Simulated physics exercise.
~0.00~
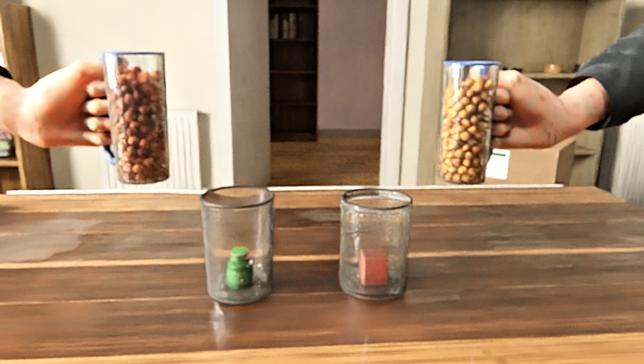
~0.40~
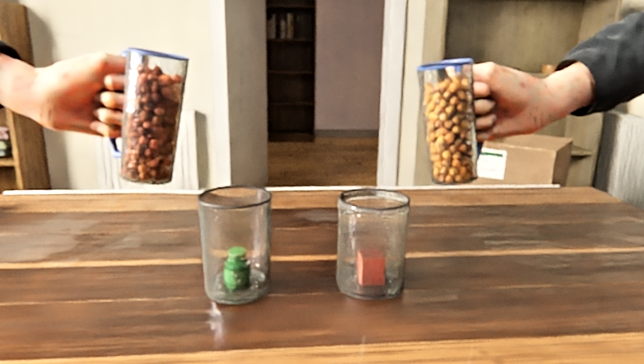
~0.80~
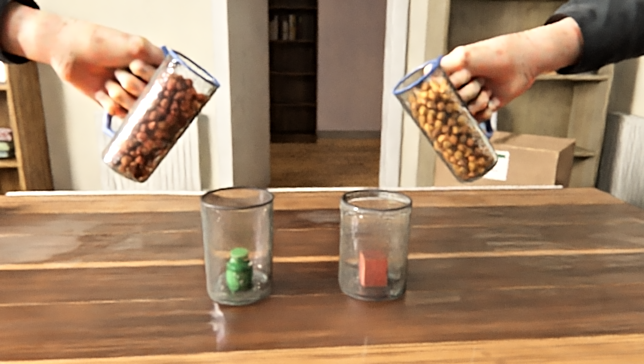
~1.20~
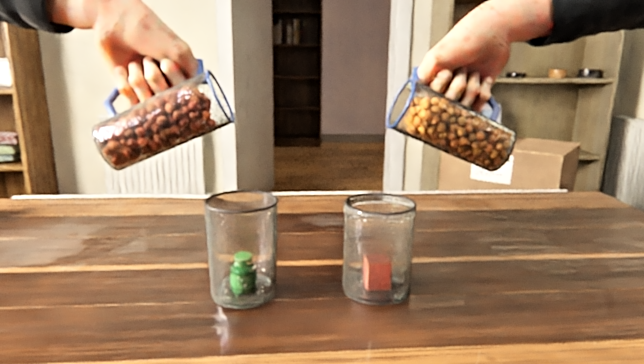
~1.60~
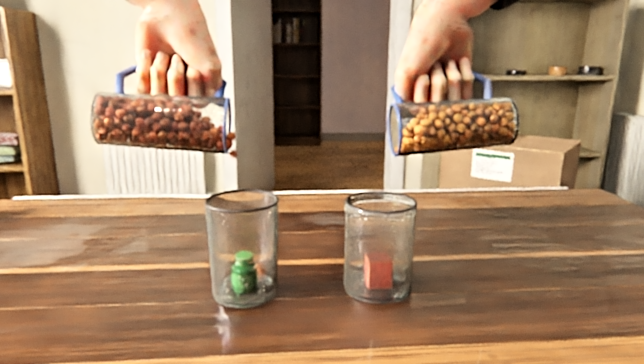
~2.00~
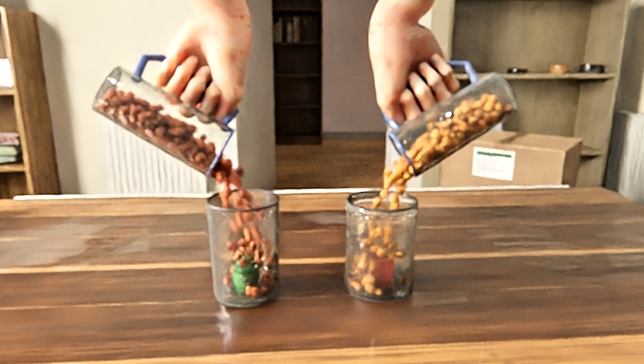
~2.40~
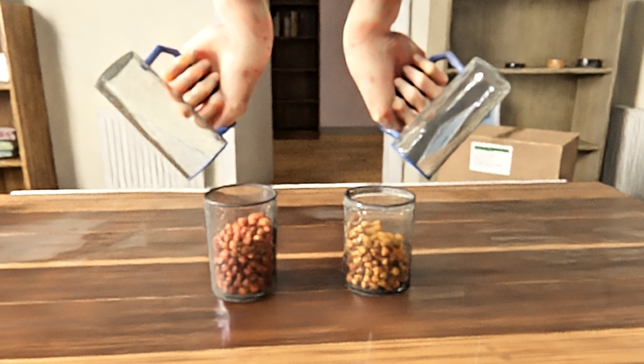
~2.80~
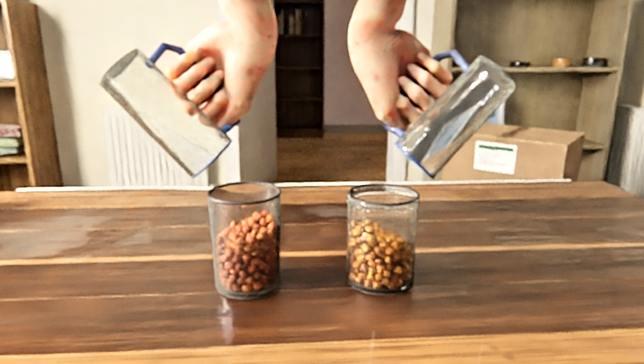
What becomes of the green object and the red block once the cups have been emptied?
Both end up buried, the green object under the reddish-brown pieces in the left glass and the red block under the yellowish pieces in the right glass.
